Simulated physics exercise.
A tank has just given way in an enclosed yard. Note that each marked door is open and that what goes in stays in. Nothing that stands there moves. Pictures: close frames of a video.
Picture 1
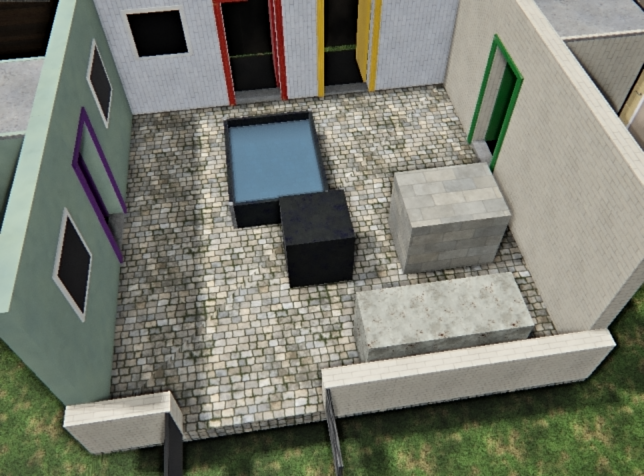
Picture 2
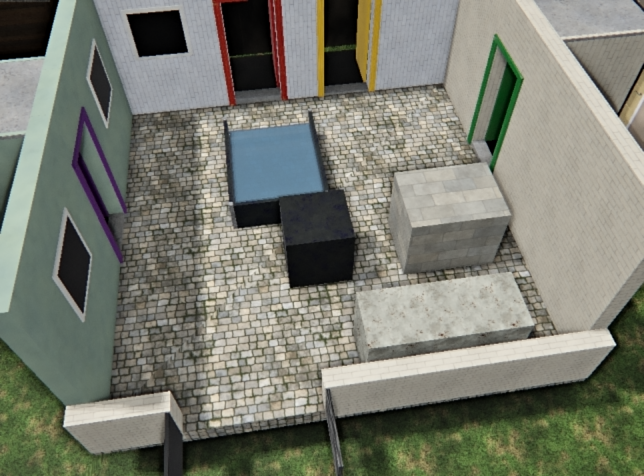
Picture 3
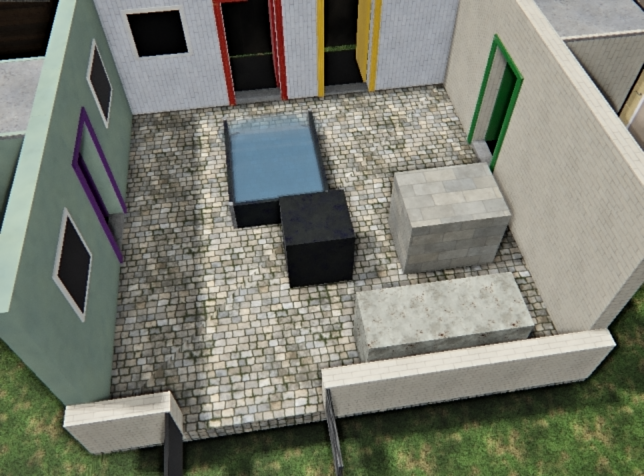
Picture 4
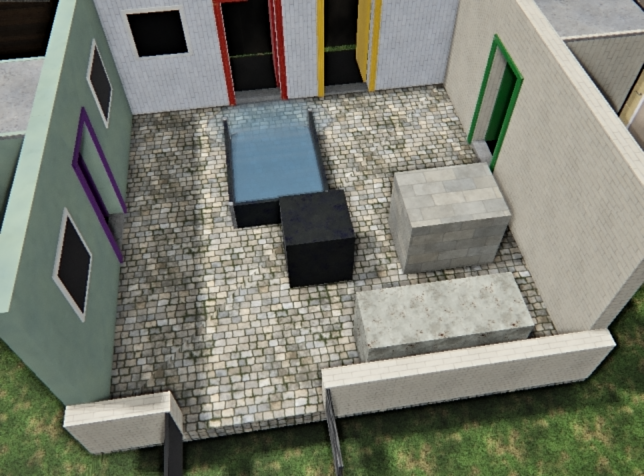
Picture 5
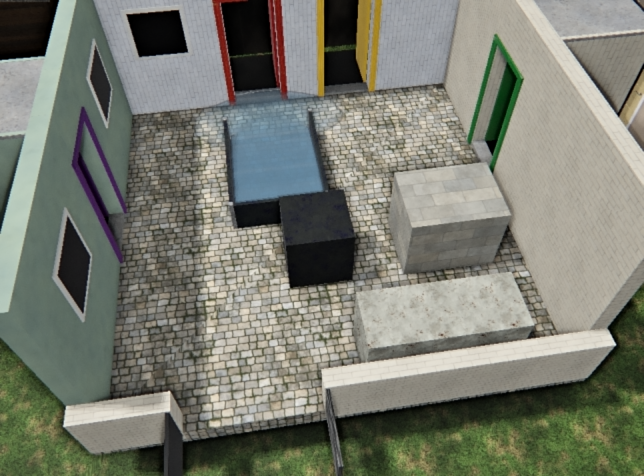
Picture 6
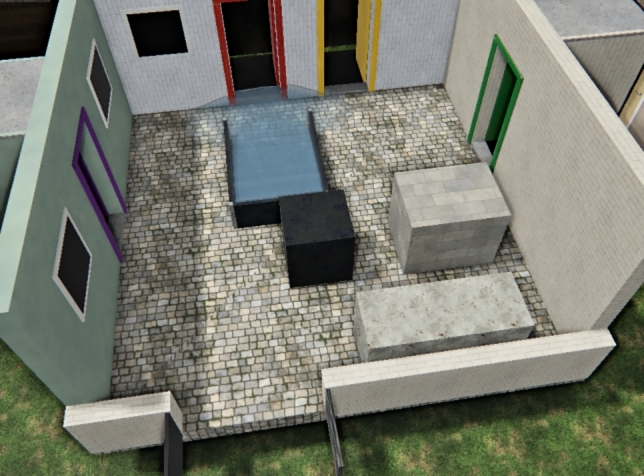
Water sits still in a dark-walled tank in a paved, walled yard, beside a black block and two pale blocks. The tank's far side opens and water pours out across the cobbles, spreading in a thin, pale sheet toward the back wall, near the red and yellow doorways.
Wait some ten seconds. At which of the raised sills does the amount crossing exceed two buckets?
One by one: Yellow door: Limit exceeded. Red door: Limit exceeded. Purple door: Limit not exceeded. Green door: Limit not exceeded.
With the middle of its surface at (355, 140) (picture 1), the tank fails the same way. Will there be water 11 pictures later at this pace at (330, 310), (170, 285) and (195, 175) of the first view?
Taking the three spots in that order, I'd say spared, then spared, then spared.
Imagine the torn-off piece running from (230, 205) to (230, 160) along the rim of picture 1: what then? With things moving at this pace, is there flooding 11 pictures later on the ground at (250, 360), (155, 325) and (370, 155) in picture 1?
Sequence: Spared / wetted / spared.
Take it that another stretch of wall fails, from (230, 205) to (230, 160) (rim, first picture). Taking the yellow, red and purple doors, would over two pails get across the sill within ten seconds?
Lab note - yellow door: Short of the mark; red door: Short of the mark; purple door: Above the mark.
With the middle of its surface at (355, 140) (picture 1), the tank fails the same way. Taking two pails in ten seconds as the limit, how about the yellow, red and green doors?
My call is that the yellow one surpasses the threshold, the red one doesn't reach the threshold and the green one doesn't reach the threshold.
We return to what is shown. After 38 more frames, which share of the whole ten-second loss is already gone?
I'd put it near 80 in a hundred.
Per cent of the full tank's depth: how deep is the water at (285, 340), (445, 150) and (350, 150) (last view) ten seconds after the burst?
Readings in sequence: 4, 6, 4 percent.
A moment on, water covers 15 % of the floor; the yellow door under two buckets in, the red door over two buckets in, the purple door not reached, the green door not reached.
Next, water covers 20 % of the floor; the yellow door under two buckets in, the red door far over two buckets in, the purple door not reached, the green door not reached.
Then, water covers 35 % of the floor; the yellow door over two buckets in, the red door far over two buckets in, the purple door wet at the sill, nothing in, the green door wet at the sill, nothing in.
Later, water covers 70 % of the floor; the yellow door over two buckets in, the red door far over two buckets in, the purple door wet at the sill, nothing in, the green door wet at the sill, nothing in.
In the end, water covers 90 % of the floor; the yellow door over two buckets in, the red door far over two buckets in, the purple door wet at the sill, nothing in, the green door wet at the sill, nothing in.
